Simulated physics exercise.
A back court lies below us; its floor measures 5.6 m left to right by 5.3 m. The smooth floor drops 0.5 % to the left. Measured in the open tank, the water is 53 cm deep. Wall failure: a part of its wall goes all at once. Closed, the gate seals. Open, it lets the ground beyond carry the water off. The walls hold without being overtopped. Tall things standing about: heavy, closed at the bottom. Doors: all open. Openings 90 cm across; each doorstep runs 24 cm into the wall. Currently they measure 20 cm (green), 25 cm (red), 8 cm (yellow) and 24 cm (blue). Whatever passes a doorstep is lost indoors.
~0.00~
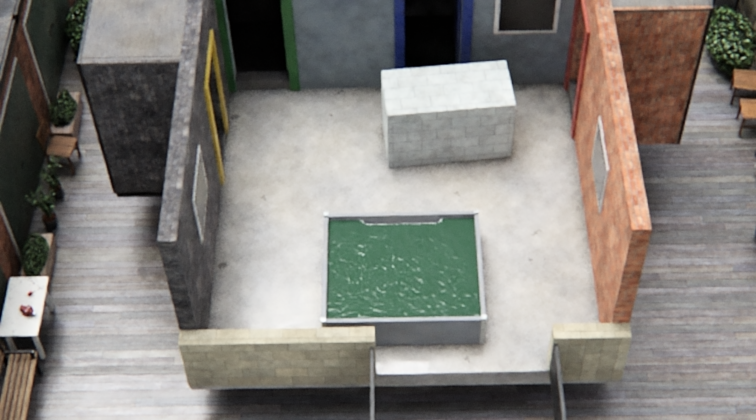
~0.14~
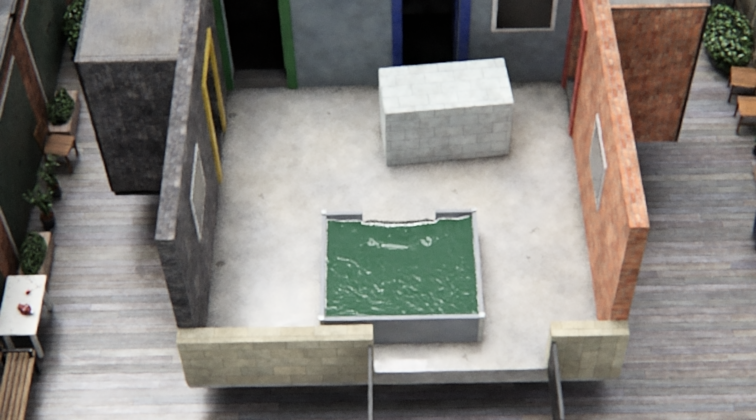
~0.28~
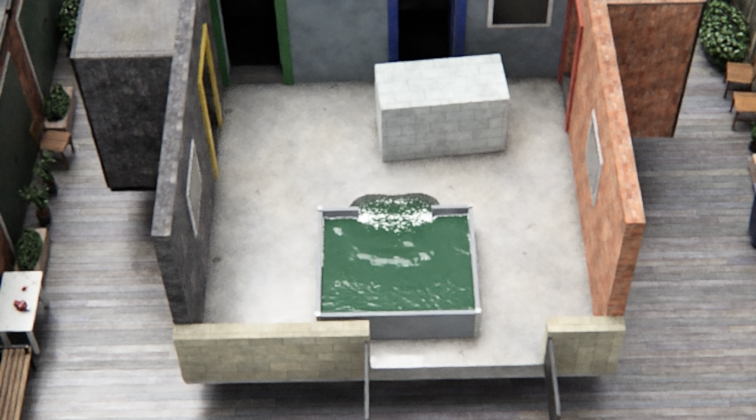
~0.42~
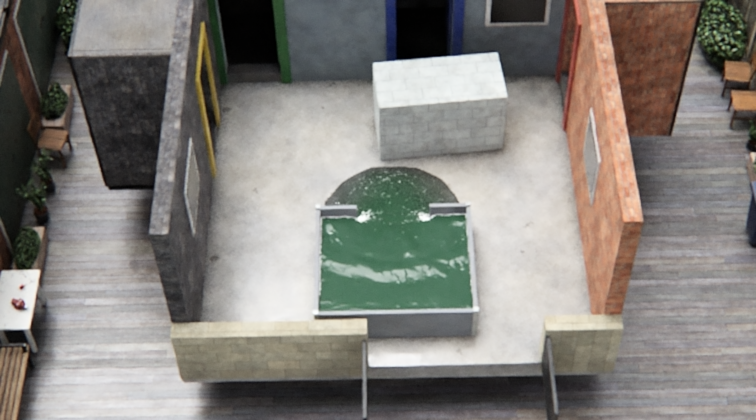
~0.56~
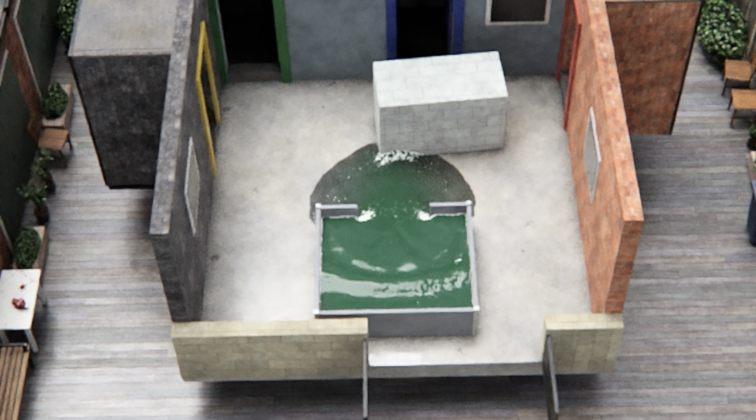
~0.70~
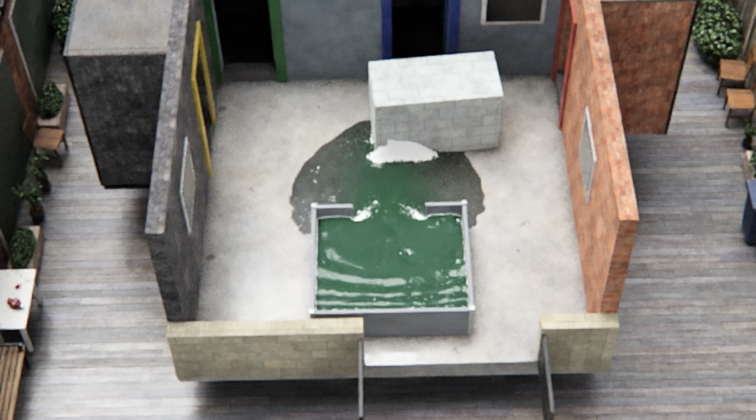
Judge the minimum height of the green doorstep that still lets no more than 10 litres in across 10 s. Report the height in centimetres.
My estimate is 19 cm.
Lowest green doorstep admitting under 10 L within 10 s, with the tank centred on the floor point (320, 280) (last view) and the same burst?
That setup calls for roughly 23 cm.
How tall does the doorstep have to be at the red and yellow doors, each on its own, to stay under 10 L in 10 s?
Some 6.5 cm for red, some 12.0 cm for yellow.
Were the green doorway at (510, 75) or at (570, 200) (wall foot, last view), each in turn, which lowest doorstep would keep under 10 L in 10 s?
About 8.0 cm, then about 13.0 cm.
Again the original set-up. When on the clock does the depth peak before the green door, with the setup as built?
I'd say near 3.2 seconds.
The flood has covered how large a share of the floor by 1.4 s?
25 %.
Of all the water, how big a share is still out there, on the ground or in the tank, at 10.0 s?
Something like 88 per cent of it remains.
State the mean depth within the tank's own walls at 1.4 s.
Around 37 centimetres.
After 1.4 s water covers 25 % of the floor, deepest (36 cm) near (394, 164); it has not reached the green door.
After 3.0 s water covers 50 % of the floor, deepest (26 cm) near (217, 85); 22 cm at the green door, 3 litres in over its 20 cm doorstep.
After 10.0 s water covers 95 % of the floor, deepest (10 cm) near (195, 355); 10 cm at the green door, 7 litres in over its 20 cm doorstep.
At the green door as built, the water arrived by 1.8 s and peaked near 22 cm at 3.2 s.
With a doorstep of 15.5 cm, 22 litres would have come in within the 10 s; with 21 cm, 6 litres. So under 10 litres takes about 19 cm.
